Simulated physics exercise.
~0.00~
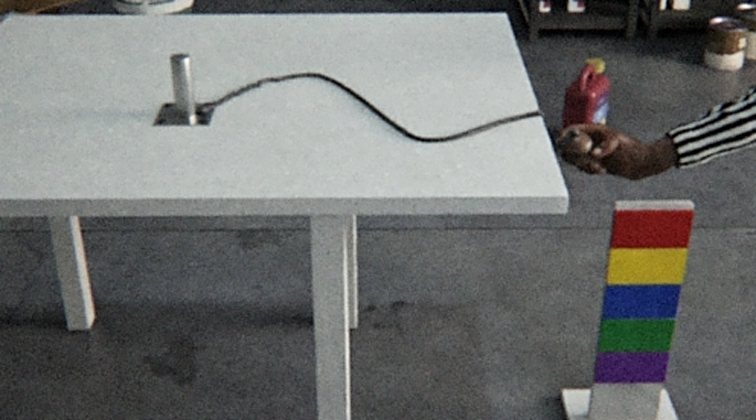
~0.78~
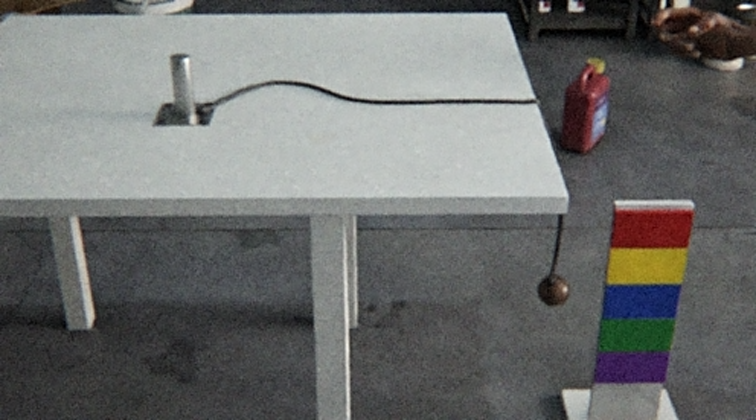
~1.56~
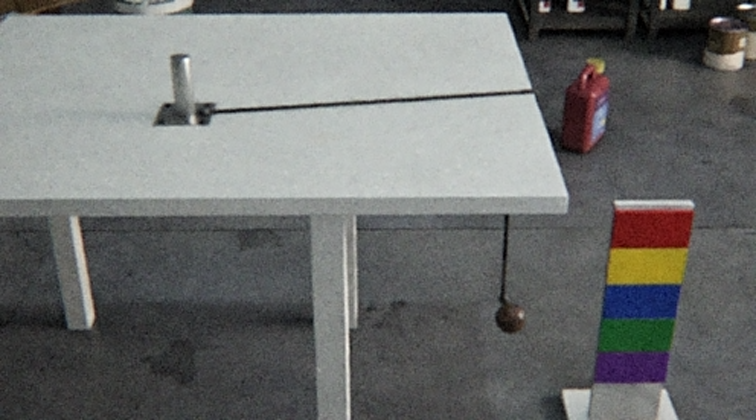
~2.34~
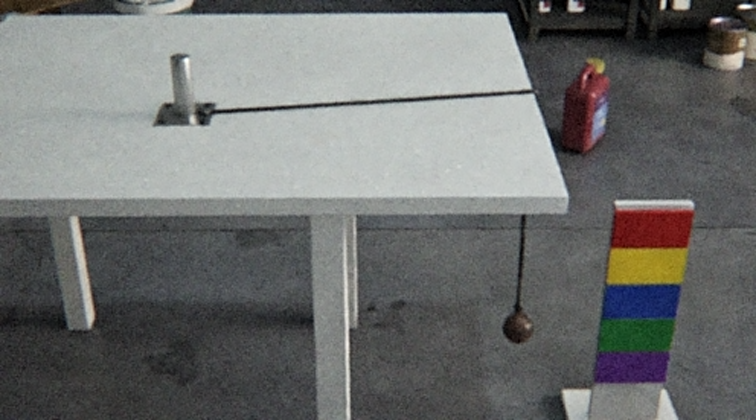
At a white table's edge, a hand releases a tethered brown ball, which drops, swings and hangs level with green.
